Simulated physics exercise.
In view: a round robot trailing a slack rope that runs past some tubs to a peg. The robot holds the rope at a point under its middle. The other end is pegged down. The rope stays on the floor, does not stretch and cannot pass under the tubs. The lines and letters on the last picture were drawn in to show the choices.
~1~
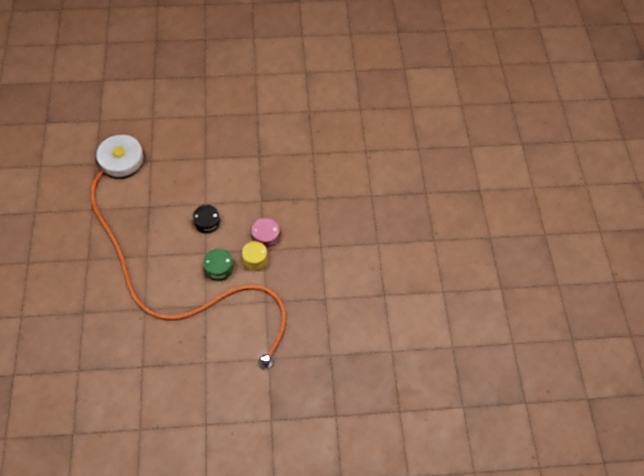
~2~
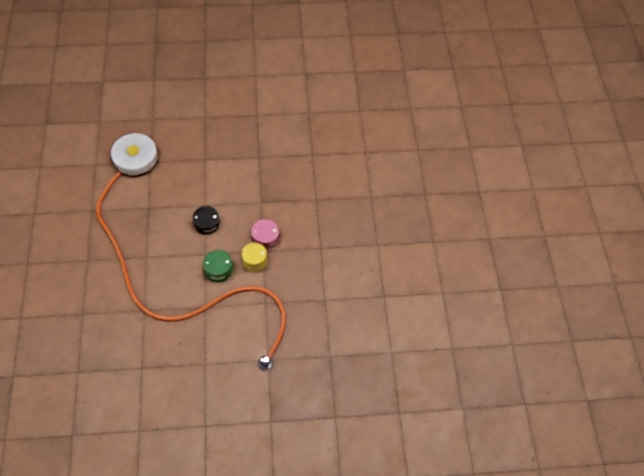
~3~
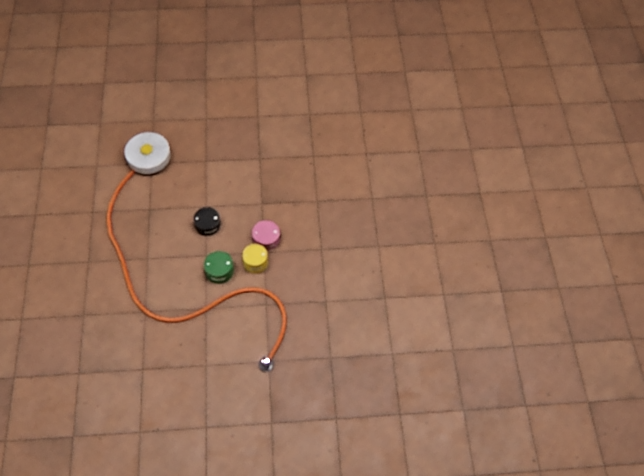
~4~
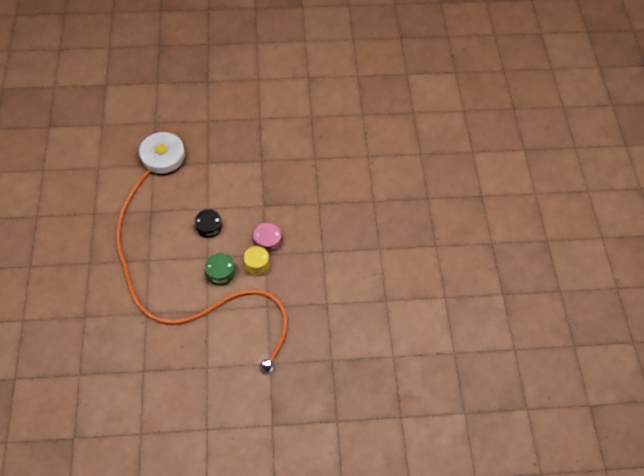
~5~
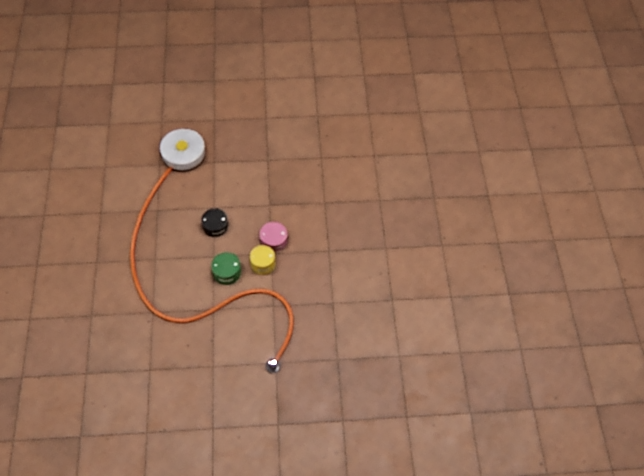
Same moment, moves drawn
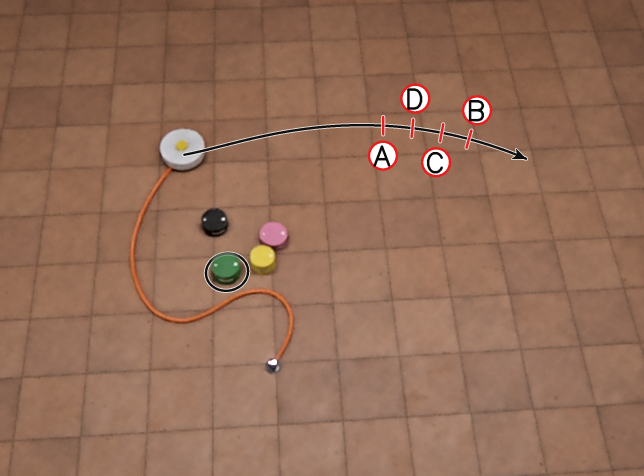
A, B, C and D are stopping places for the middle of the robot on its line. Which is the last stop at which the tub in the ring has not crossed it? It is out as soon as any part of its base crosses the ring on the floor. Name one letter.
D.
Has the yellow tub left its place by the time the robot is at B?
Yes.
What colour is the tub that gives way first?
Black.
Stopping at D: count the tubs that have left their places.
One.
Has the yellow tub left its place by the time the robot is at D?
By then, no.
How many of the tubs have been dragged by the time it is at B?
By then, four.
On the marked copy, A at (383, 126); B at (469, 139); C at (442, 133); D at (412, 128); the ring at (227, 272); the route from (184, 155) via (356, 125) to (526, 159).
Following D. Soon after the start, robot (265, 131); green tub (226, 268).
Later, robot (344, 121); green tub (226, 268).
In the end, robot (413, 124); green tub (226, 268); black tub (236, 230); the green tub is still in its ring.
As for the rest, A is safe but short; B drags the ringed tub to (256, 271); C drags the ringed tub to (242, 266).
